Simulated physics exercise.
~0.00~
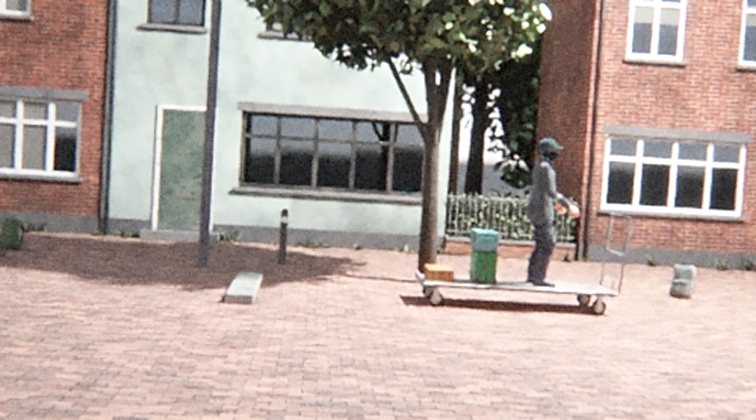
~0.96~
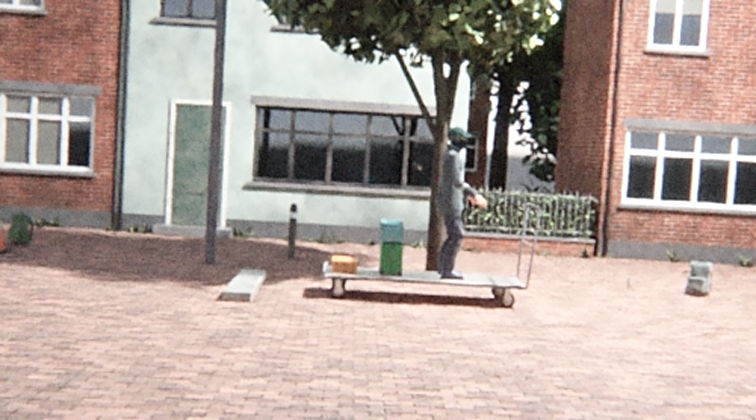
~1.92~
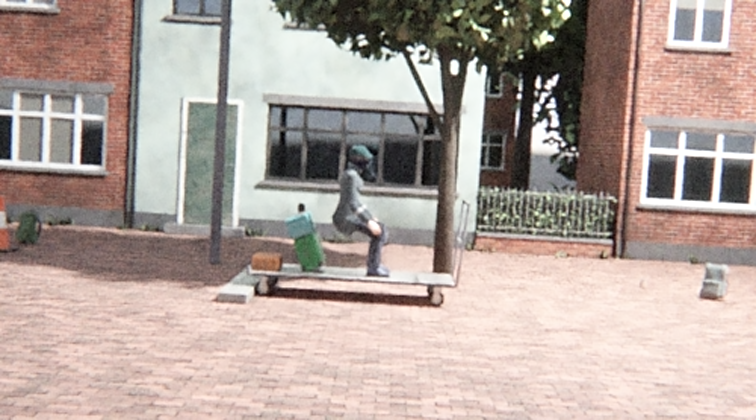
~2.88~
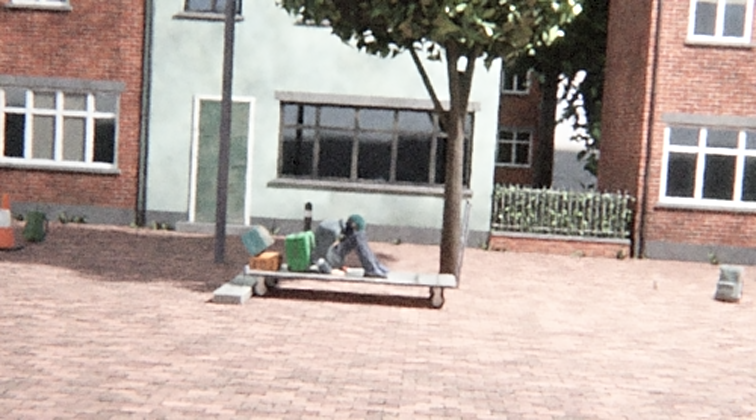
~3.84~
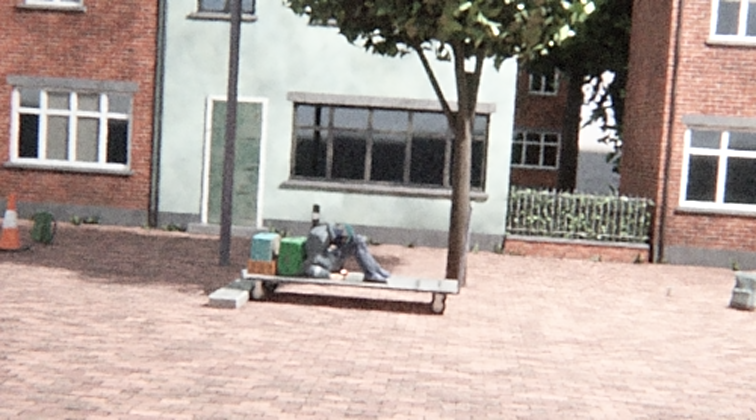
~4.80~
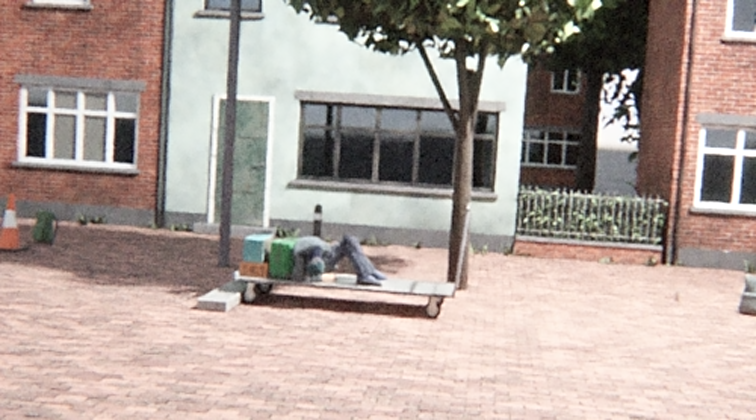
We see a trolley carrying a standing person, a green suitcase, a teal box and an orange crate roll left across brick paving and stop at a low kerb. The person folds down and the teal box topples, leaving everything lying on the deck, the boxes bunched at the left end.
